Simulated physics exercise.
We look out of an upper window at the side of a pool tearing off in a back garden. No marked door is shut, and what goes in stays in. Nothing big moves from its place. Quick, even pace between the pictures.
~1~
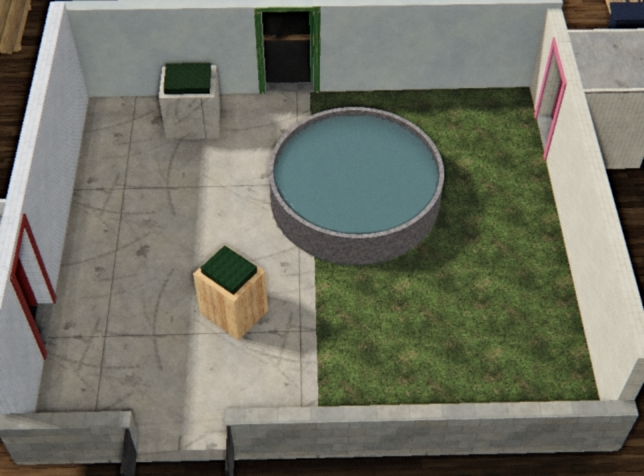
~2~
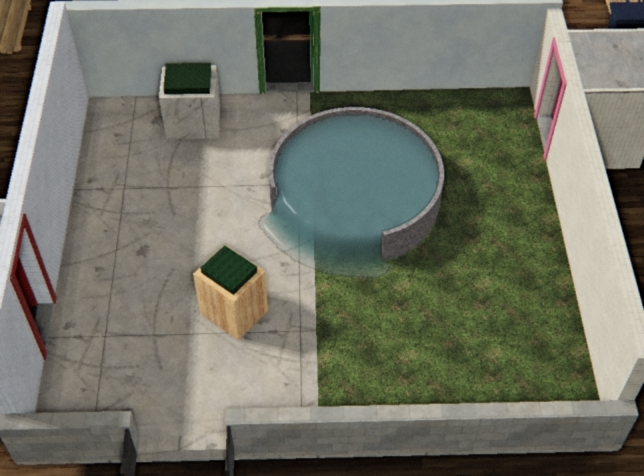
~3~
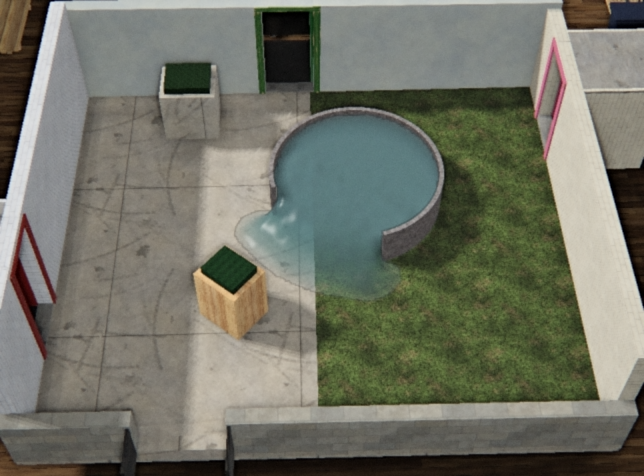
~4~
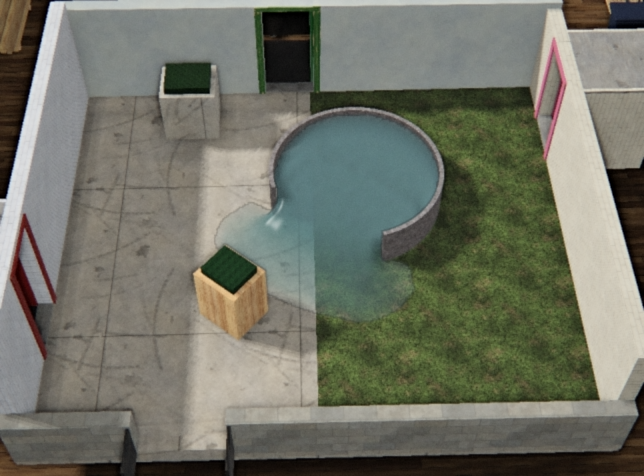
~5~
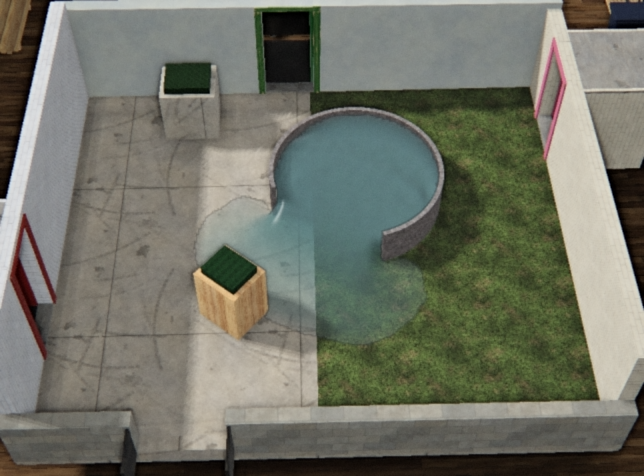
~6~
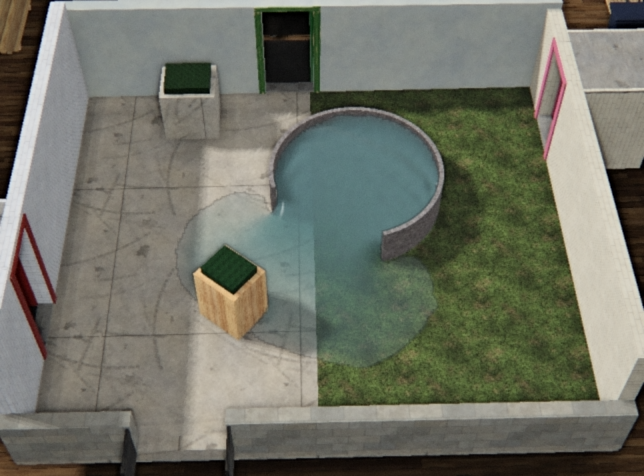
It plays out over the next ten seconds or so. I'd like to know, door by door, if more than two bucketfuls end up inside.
Here it is: The red door lets in more than two bucketfuls, the green door lets in two bucketfuls or fewer, the pink door lets in two bucketfuls or fewer.
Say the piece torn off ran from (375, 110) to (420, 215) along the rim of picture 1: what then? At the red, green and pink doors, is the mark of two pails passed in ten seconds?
Well, the red door comes up short, the green door overshoots, and the pink door overshoots.
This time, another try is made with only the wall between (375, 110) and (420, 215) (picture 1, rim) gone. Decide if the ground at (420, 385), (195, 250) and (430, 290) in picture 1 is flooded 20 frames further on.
Untouched, untouched, soaked.
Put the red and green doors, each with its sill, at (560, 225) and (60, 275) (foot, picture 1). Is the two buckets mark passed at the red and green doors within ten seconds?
First the red door, which stays on the safe side, then the green door, which crosses the line.
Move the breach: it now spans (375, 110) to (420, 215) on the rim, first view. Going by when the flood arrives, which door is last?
My pick: The one in red.
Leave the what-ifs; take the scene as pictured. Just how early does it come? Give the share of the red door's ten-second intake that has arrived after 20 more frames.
About 30 per cent.
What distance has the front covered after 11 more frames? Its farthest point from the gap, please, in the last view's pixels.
Farthest reach: About (36, 416).
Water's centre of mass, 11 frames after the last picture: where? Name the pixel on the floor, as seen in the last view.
The water centres close to (308, 262).
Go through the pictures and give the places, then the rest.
The first picture shows the pool at (356, 172) is whole and still.
In the second picture, water pours out at (316, 246) and has run to (265, 218).
In the third picture, water pours out at (316, 247) and has run to (240, 230).
In the fourth picture, water pours out at (316, 248) and has run to (226, 225).
In the fifth picture, the front is at (199, 242), out from the gap at (316, 248).
In the sixth picture, the front is at (183, 272), out from the gap at (316, 248).
A moment on, water covers 30 % of the floor; the red door not reached, the green door not reached, the pink door not reached.
Next, water covers 40 % of the floor; the red door over two buckets in, the green door not reached, the pink door not reached.
Then, water covers 55 % of the floor; the red door far over two buckets in, the green door not reached, the pink door not reached.
Later, water covers 70 % of the floor; the red door far over two buckets in, the green door not reached, the pink door not reached.
In the end, water covers 90 % of the floor; the red door far over two buckets in, the green door wet at the sill, nothing in, the pink door not reached.
